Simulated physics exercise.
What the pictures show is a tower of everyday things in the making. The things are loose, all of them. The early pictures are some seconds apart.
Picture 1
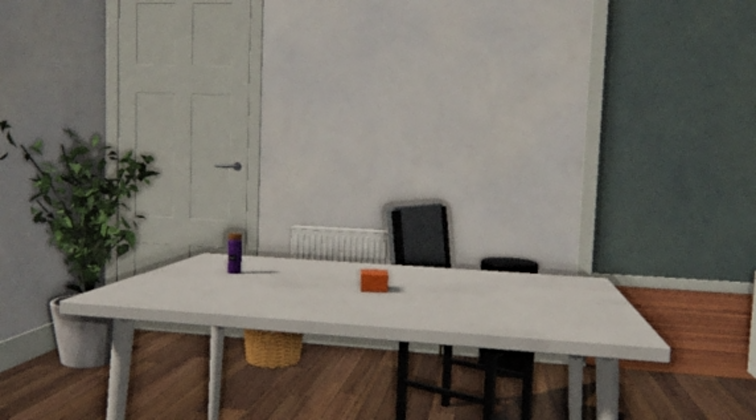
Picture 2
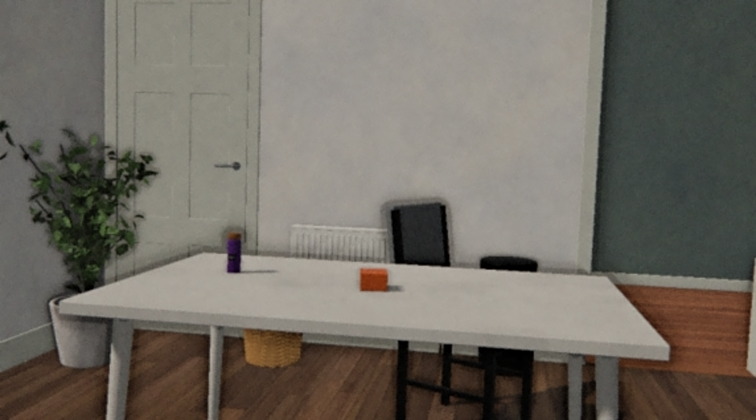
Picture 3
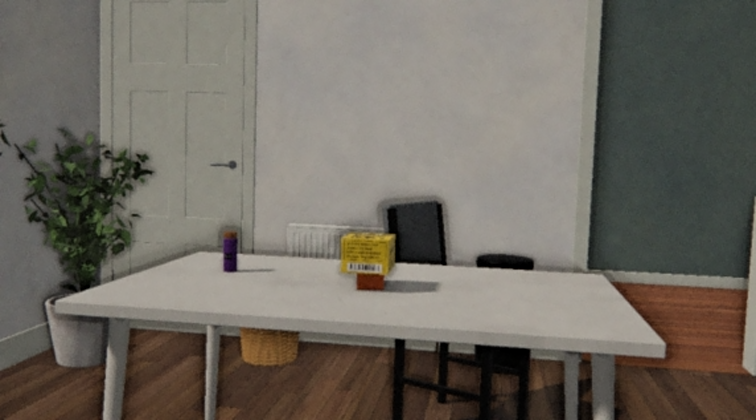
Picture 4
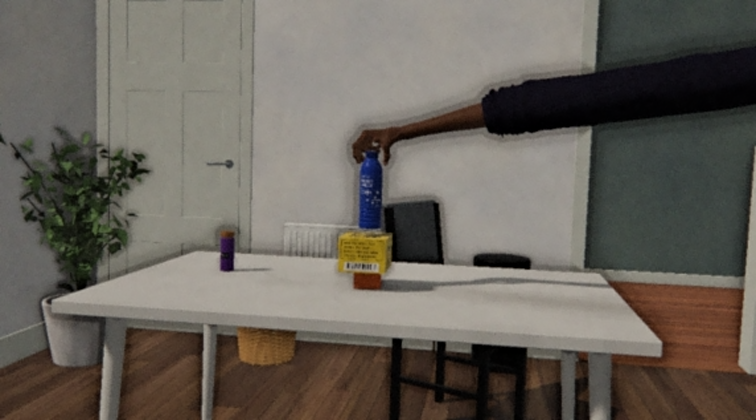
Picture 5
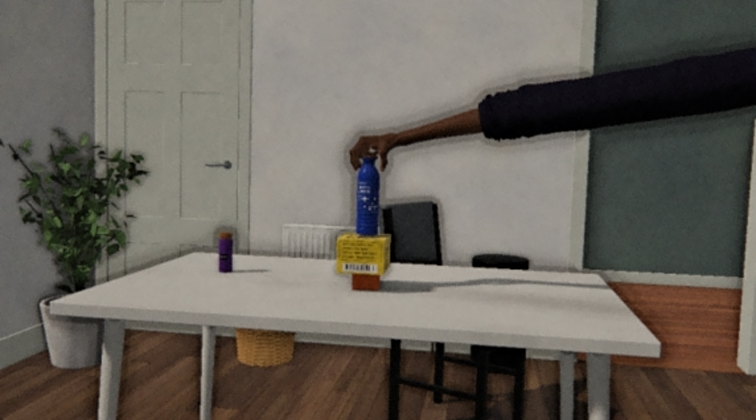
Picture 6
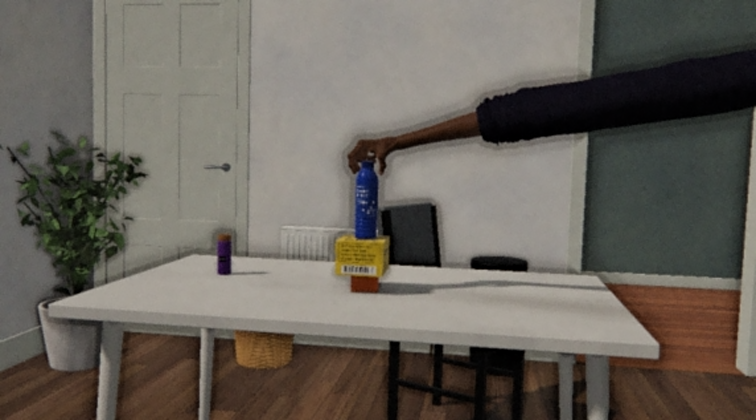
In a room with a white table, a yellow box appears atop an orange block, then a hand lowers a blue bottle onto it.
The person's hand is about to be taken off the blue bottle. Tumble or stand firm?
Stands firm.
Then, 0.50 s later than the last frame, all is still.
Then, 1.30 s later than the last frame, blue bottle resting near (367, 200).
When it is over, all 4 as before. End places, in pixels of the last picture, blue bottle near (367, 200). The pile holds.
